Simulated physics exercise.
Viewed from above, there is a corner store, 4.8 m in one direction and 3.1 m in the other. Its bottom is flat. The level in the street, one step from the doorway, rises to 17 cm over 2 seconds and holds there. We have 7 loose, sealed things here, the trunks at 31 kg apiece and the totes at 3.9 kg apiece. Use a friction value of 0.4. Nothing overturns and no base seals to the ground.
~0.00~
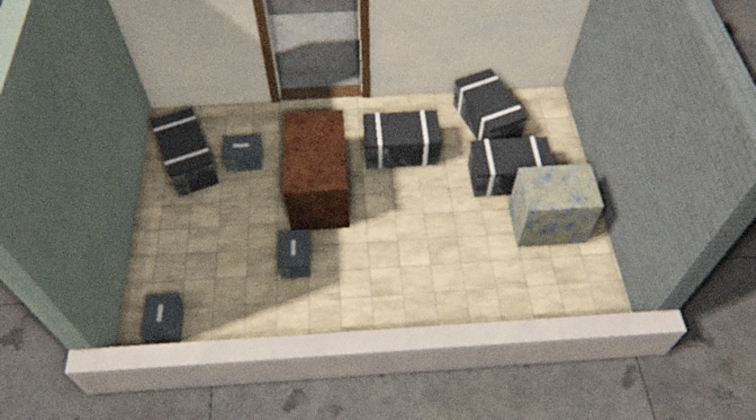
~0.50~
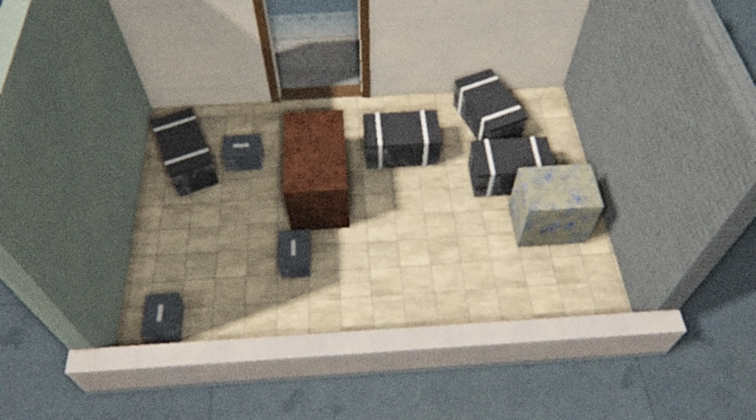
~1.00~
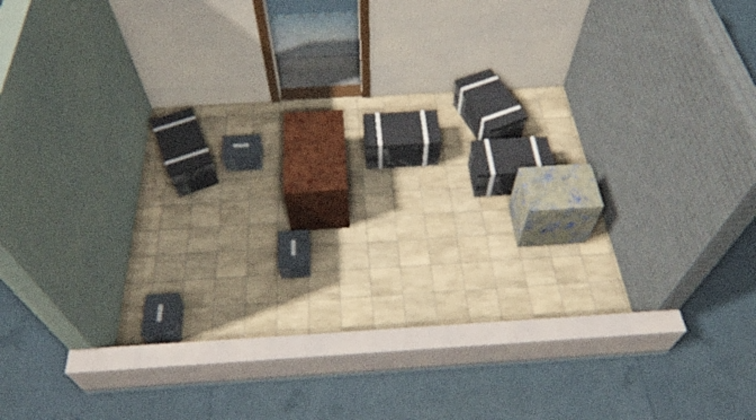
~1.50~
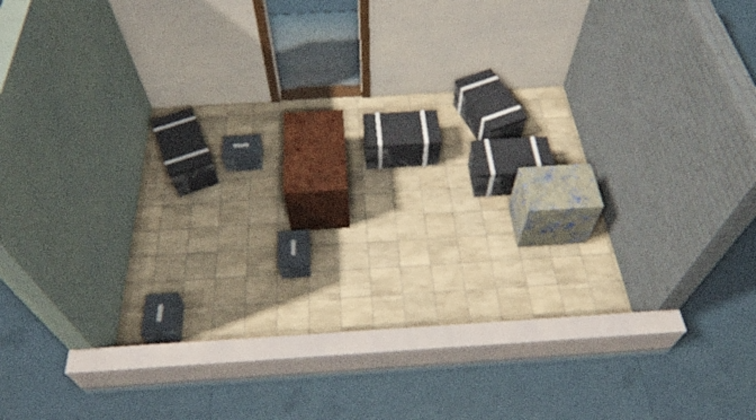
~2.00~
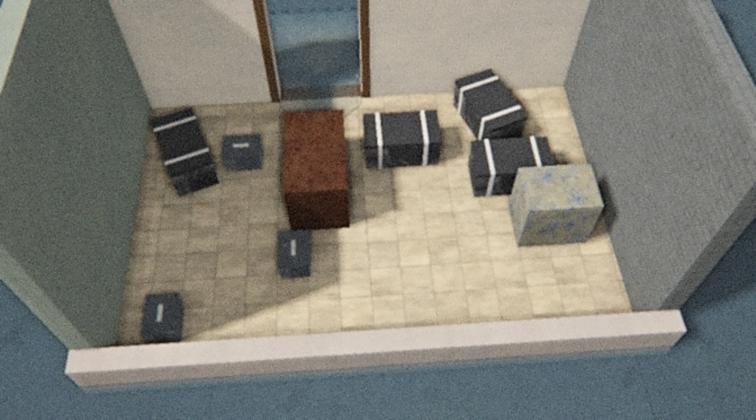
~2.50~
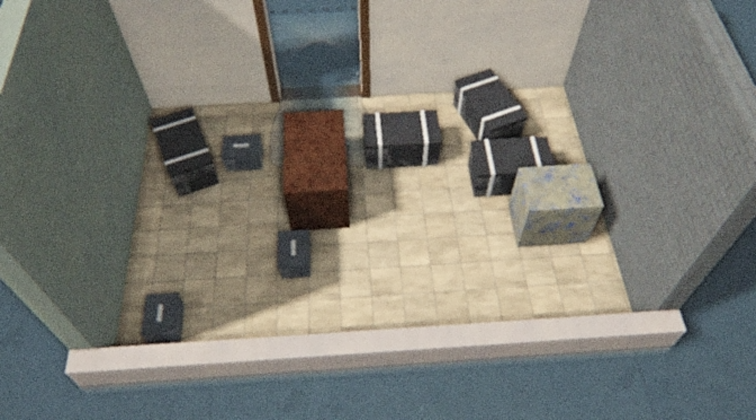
Bluish water spreading across the grey ground outside a small tiled store, then creeping in at the doorway while dark trunks and boxes stay still.
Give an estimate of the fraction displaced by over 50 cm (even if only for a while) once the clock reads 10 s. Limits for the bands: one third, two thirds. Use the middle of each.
Lowest band: Under a third.
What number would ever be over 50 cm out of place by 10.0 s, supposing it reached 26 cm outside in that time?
Result: 5.
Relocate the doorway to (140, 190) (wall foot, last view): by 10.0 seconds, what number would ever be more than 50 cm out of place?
The count would be 4.
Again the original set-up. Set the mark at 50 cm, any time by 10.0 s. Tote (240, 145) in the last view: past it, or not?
Result: Exceeded.
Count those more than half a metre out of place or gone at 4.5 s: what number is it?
It comes to 0.
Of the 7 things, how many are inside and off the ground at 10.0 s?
The number is 4.
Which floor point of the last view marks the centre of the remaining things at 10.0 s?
Centred roughly on (342, 216).
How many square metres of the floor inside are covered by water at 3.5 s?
My estimate is roughly 3.5 m2.
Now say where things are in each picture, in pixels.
In the first frame, a trunk at (181, 140), on the bottom; a trunk at (402, 128) rests on the ground; water covers 0.0 m2; 0 of 7 have shifted.
In the second frame, a trunk at (181, 140), on the bottom; a trunk at (402, 128) rests on the ground; 0.0 m2 under water; 0 of 7 have shifted.
In the third frame, a trunk at (181, 140), on the bottom; a trunk at (402, 128) rests on the ground; water covers 0.0 m2; 0 of 7 have shifted.
In the fourth frame, a trunk at (181, 140) rests on the ground; a trunk at (402, 128), on the bottom; 0.0 m2 under water; 0 of 7 have shifted.
In the fifth frame, a trunk at (181, 140) rests on the ground; a trunk at (402, 128) rests on the ground; 0.3 m2 under water; 0 of 7 have shifted.
In the sixth frame, a trunk at (181, 140) rests on the ground; a trunk at (402, 128), on the bottom; 0.9 m2 under water; 0 of 7 have shifted.
After 3.5 s 0 of 7 are over 50 cm from their spots; 0 afloat.
After 4.5 s 0 of 7 are over 50 cm from their spots; 1 afloat.
After 7.0 s 1 of 7 are over 50 cm from their spots; 2 afloat.
After 10.0 s 1 of 7 are over 50 cm from their spots, and 1 have been at some point; 4 afloat.
